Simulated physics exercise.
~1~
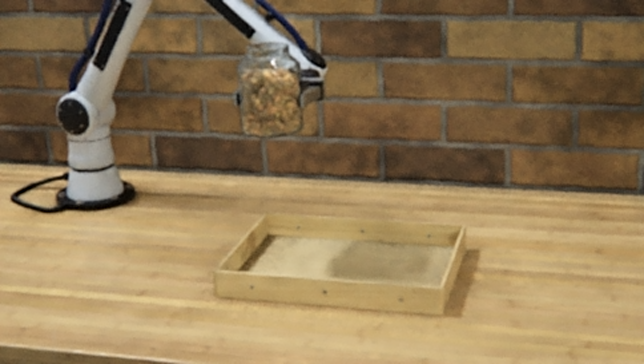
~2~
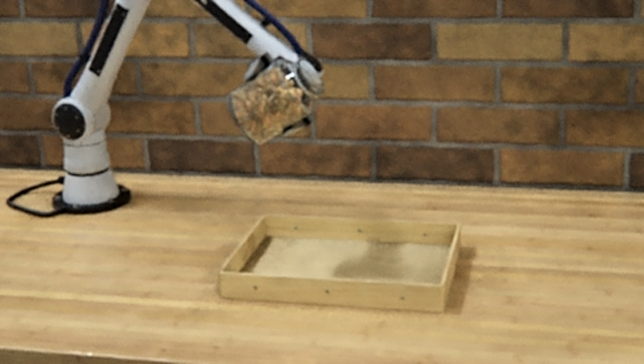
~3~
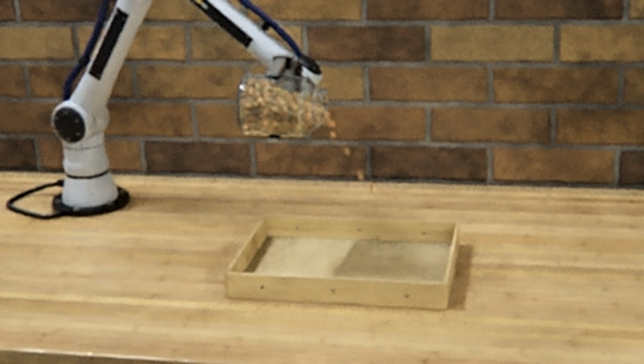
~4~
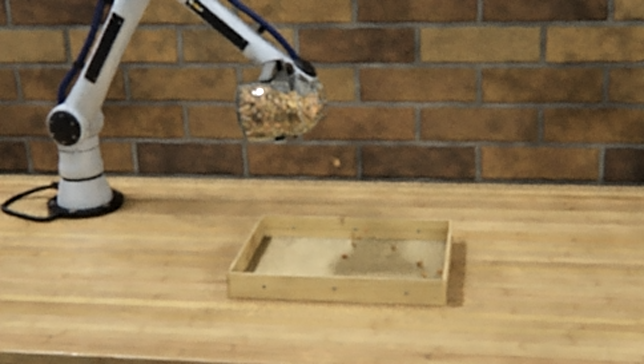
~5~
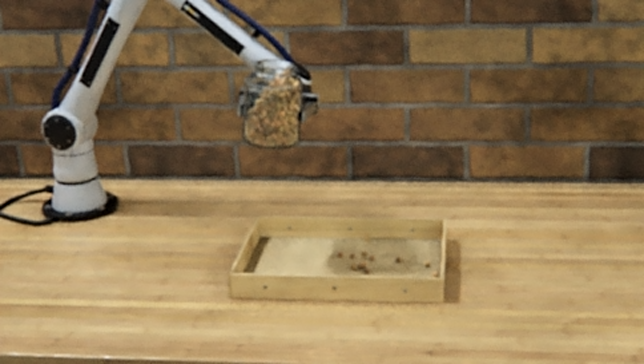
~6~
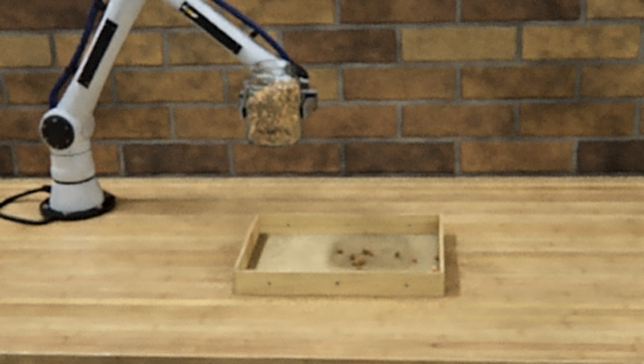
To begin with, a white robot arm holds a clear jar full of dried chickpeas above a wooden table, with a shallow wooden tray below it and a brick wall behind. The arm tips the jar over to the right until it lies on its side. A few chickpeas spill from the mouth and drop towards the tray, some landing on its darker right-hand part. The arm then turns the jar back upright, and the spilling stops. It ends with the jar held upright and still nearly full, while a small scattering of chickpeas rests in the tray.
